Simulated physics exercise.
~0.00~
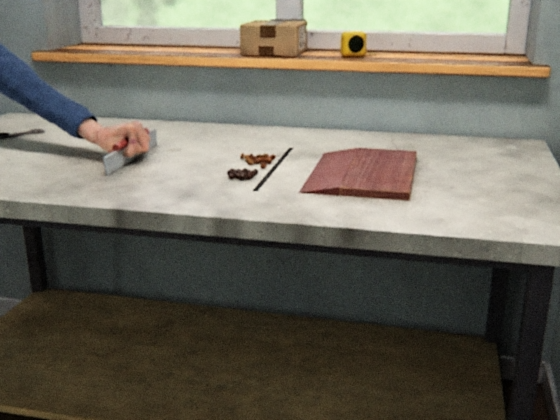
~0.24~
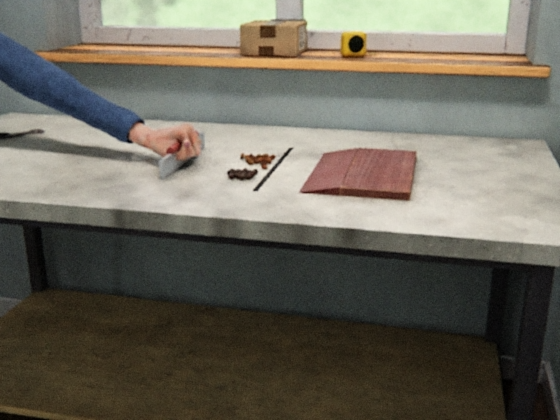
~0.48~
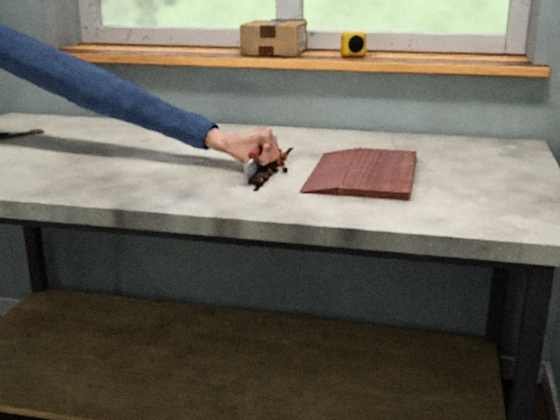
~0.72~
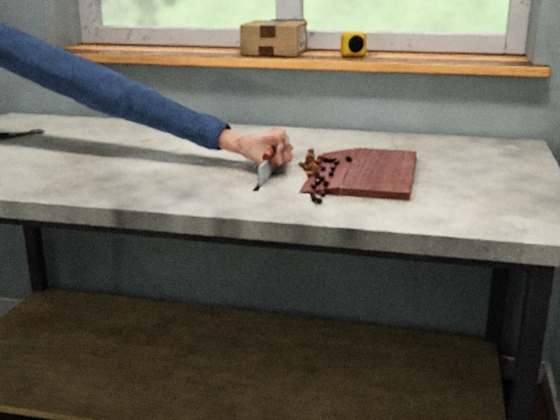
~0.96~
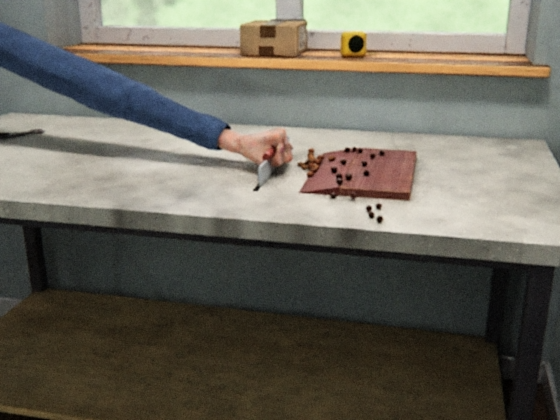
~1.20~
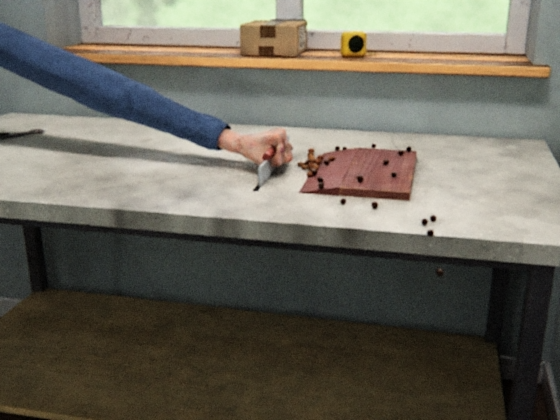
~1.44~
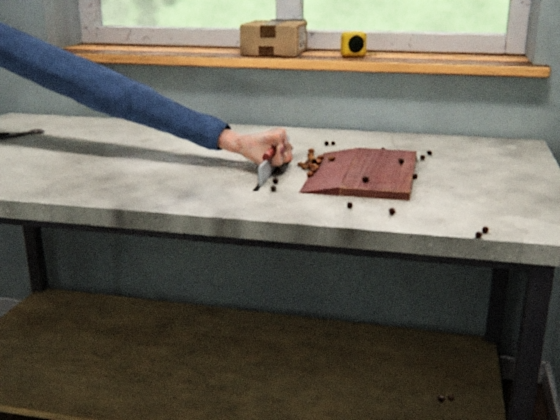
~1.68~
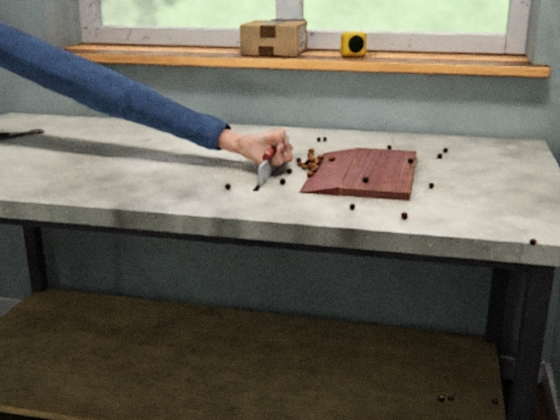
Hand pushing two small piles right with a scraper, stopping at black tape as dark beads scatter over a reddish ramp and brown bits stay near its foot.
